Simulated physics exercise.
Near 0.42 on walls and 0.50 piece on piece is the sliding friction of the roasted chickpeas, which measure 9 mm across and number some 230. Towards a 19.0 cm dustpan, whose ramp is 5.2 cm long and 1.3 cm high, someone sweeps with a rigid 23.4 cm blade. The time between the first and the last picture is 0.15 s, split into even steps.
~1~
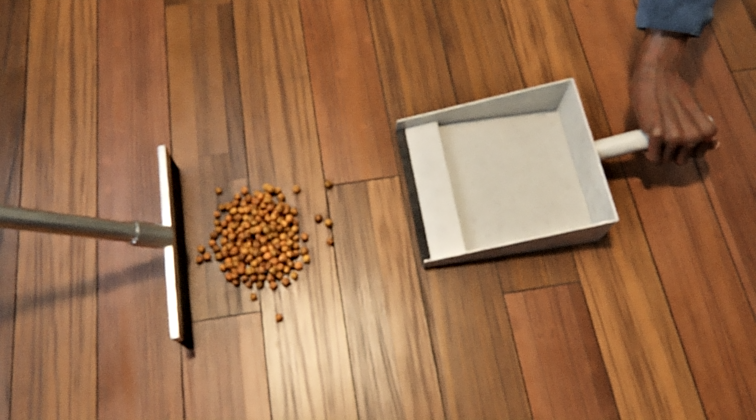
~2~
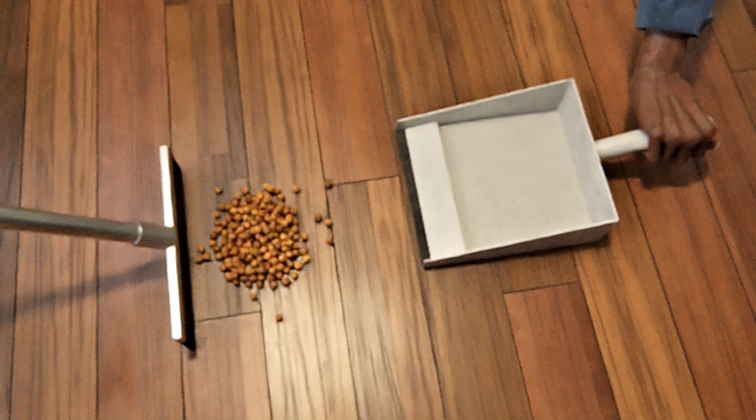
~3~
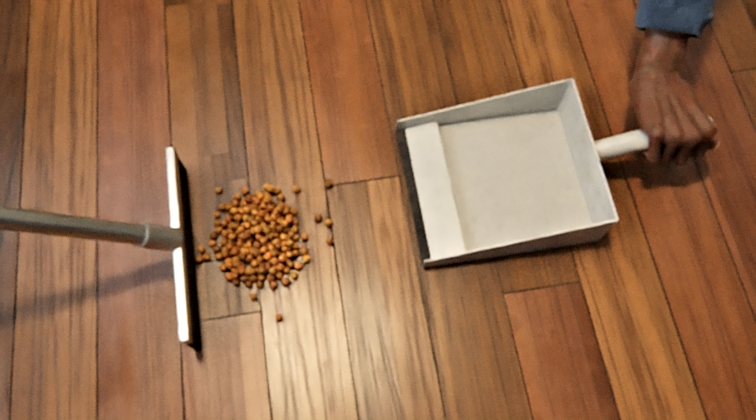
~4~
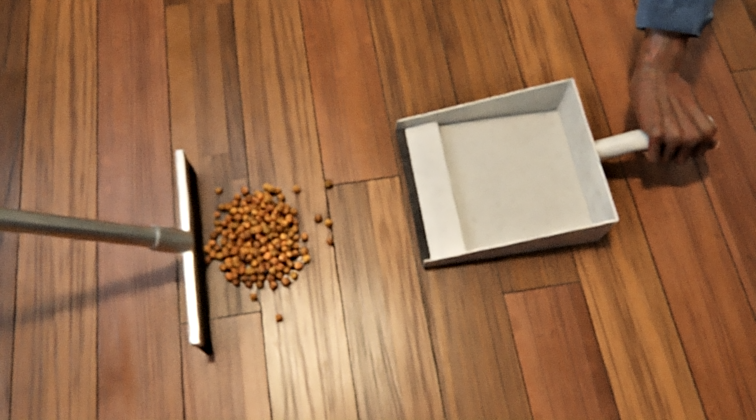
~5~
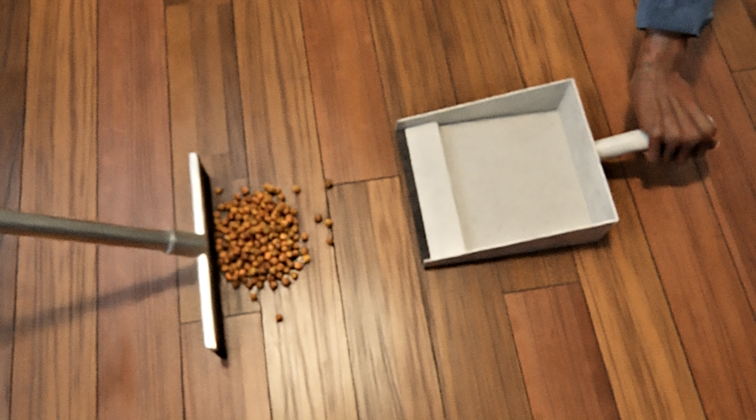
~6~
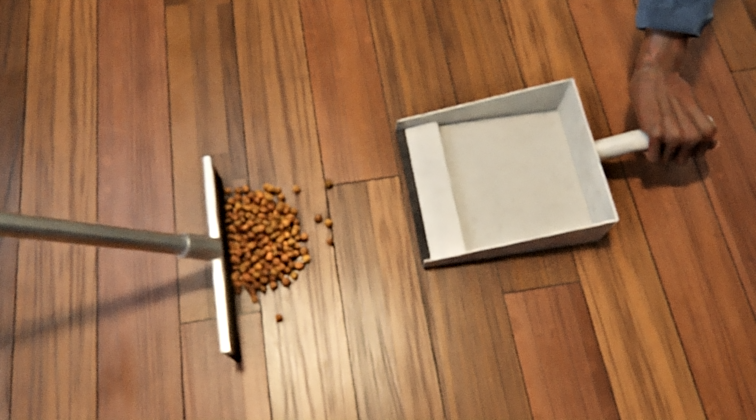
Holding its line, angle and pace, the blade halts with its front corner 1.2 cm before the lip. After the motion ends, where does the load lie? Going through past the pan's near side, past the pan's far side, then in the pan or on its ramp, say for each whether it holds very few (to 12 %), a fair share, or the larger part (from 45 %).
Past the pan's near side holds a fair share. Past the pan's far side holds very few. In the pan or on its ramp holds a fair share.
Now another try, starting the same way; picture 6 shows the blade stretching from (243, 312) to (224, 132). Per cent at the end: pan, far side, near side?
Final per cent - pan 65, far 10, near 10.
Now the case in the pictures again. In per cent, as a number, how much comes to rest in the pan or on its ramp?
Near 25 in every hundred.
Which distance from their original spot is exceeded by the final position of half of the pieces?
Roughly 22 centimetres.
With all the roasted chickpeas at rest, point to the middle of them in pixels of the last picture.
Around (427, 235).
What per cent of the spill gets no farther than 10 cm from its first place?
Close to 10 per cent of it.
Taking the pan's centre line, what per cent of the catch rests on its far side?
Some 0 per cent.
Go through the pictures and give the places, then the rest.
In the first picture, blade from (178, 337) to (165, 153), moved 0.0 cm, 0 of the pieces shifted so far; middle of the pieces at (259, 237); pan at (509, 181).
In the second picture, blade from (180, 338) to (167, 153), moved 0.3 cm, 0 of the pieces shifted so far; middle of the pieces at (259, 237).
In the third picture, blade from (187, 339) to (173, 155), moved 1.0 cm, 0 of the pieces shifted so far; middle of the pieces at (259, 237).
In the fourth picture, blade from (198, 342) to (182, 157), moved 2.3 cm, 3 of the pieces shifted so far; middle of the pieces at (259, 237).
In the fifth picture, blade from (212, 346) to (196, 160), moved 4.0 cm, 22 of the pieces shifted so far; middle of the pieces at (259, 237).
In the sixth picture, blade from (228, 350) to (209, 163), moved 5.7 cm, 124 of the pieces shifted so far; middle of the pieces at (264, 236); pan at (509, 181).
Then, 0.21 s after the last picture, middle of the blade 12 cm from the lip; 0 % over the lip, far side 0 %, near side 20 %.
Then, 0.35 s after the last picture, middle of the blade 5 cm from the lip; 0 % over the lip, far side 0 %, near side 35 %.
Then, 0.61 s after the last picture, middle of the blade 1 cm from the lip; 25 % over the lip, far side 0 %, near side 40 %.
In the end, near side 40 %, far side 0 %, pan 25 %, in front of the lip or behind the blade 40 %.
